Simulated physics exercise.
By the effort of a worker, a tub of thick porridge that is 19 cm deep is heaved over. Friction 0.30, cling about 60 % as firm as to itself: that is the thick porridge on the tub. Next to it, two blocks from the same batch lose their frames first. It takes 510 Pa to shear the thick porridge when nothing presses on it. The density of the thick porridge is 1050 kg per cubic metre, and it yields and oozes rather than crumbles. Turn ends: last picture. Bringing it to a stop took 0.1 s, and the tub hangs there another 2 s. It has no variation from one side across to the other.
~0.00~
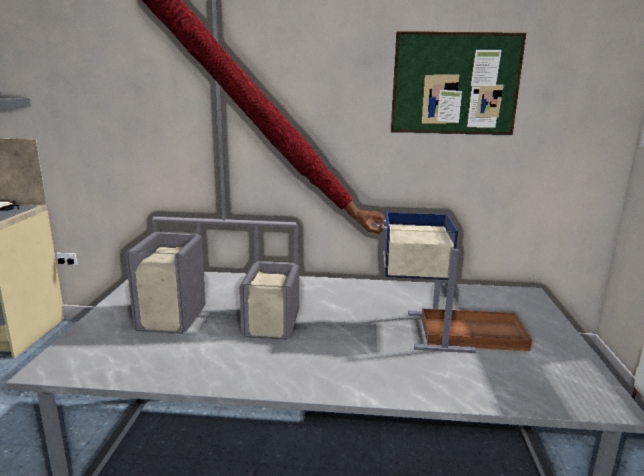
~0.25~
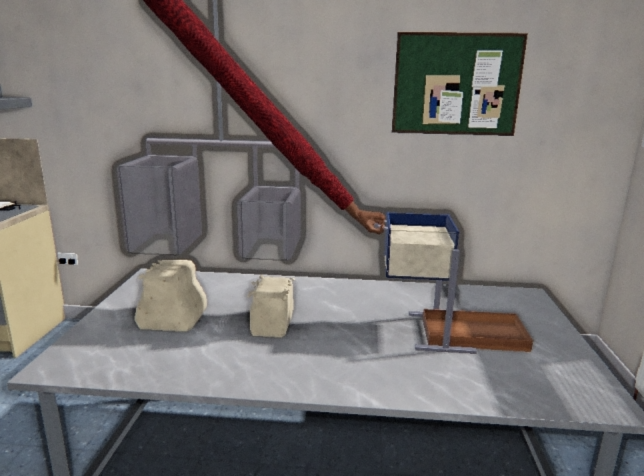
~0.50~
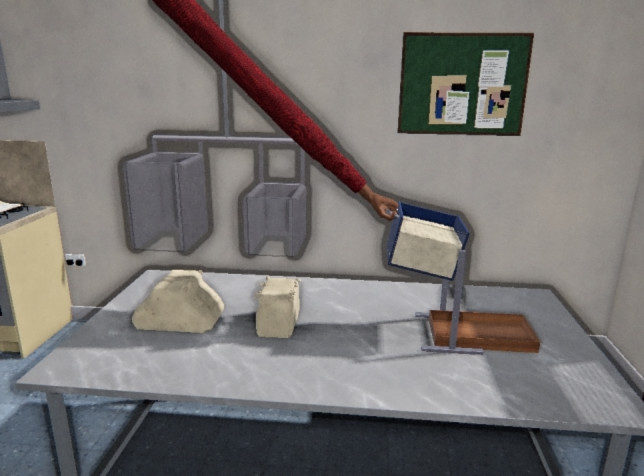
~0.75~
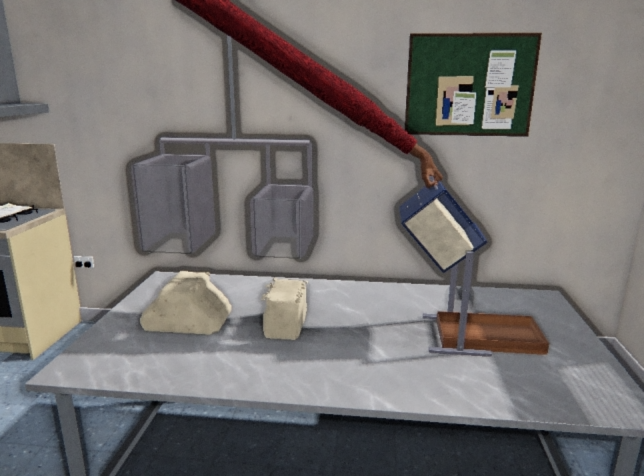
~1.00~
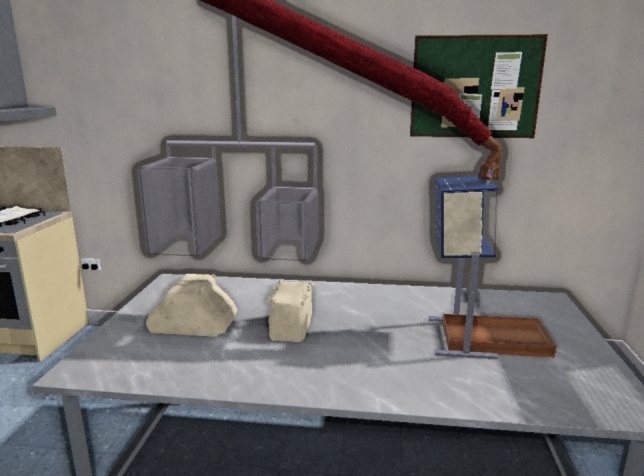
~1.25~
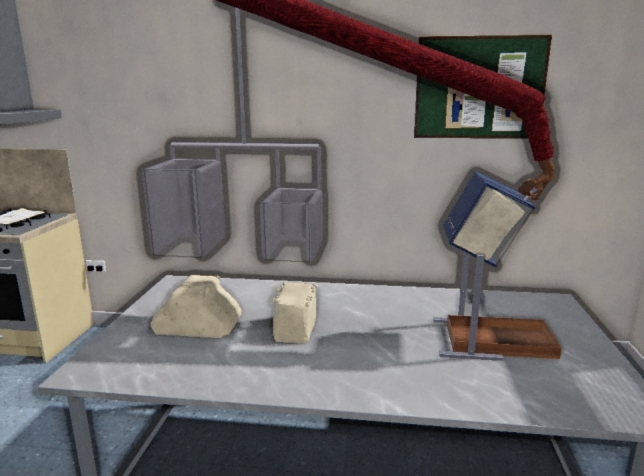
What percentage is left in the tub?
About 0 %.
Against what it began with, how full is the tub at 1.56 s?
The tub holds some 6 % at that moment.
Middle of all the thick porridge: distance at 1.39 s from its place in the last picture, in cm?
Shift: Some 9 cm.
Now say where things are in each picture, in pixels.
In the first frame, handle-side rim at (390, 229), tilt 0 degrees; highest point of the thick porridge at (403, 242); test blocks 29 cm, 19 cm high (left to right).
In the second frame, handle-side rim at (391, 230), tilt 0 degrees; highest point of the thick porridge at (403, 243); test blocks 24 cm, 18 cm high (left to right).
In the third frame, handle-side rim at (404, 218), tilt 12 degrees; highest point of the thick porridge at (404, 232); test blocks 19 cm, 18 cm high (left to right).
In the fourth frame, handle-side rim at (445, 192), tilt 49 degrees; highest point of the thick porridge at (433, 203); test blocks 19 cm, 18 cm high (left to right).
In the fifth frame, handle-side rim at (497, 191), tilt 86 degrees; highest point of the thick porridge at (479, 193); test blocks 19 cm, 18 cm high (left to right).
In the sixth frame, handle-side rim at (533, 209), tilt 116 degrees; highest point of the thick porridge at (497, 193); test blocks 19 cm, 18 cm high (left to right).
By 1.39 s, the tub is at 116 degrees and holds 60 %.
By 1.56 s, the tub is at 116 degrees and holds 6 %.
By 1.73 s, the tub is at 116 degrees and holds 0 %.
By 1.90 s, the tub is at 116 degrees and holds 0 %.
By 3.25 s, at the end, the tub is at 116 degrees and holds 0 %.
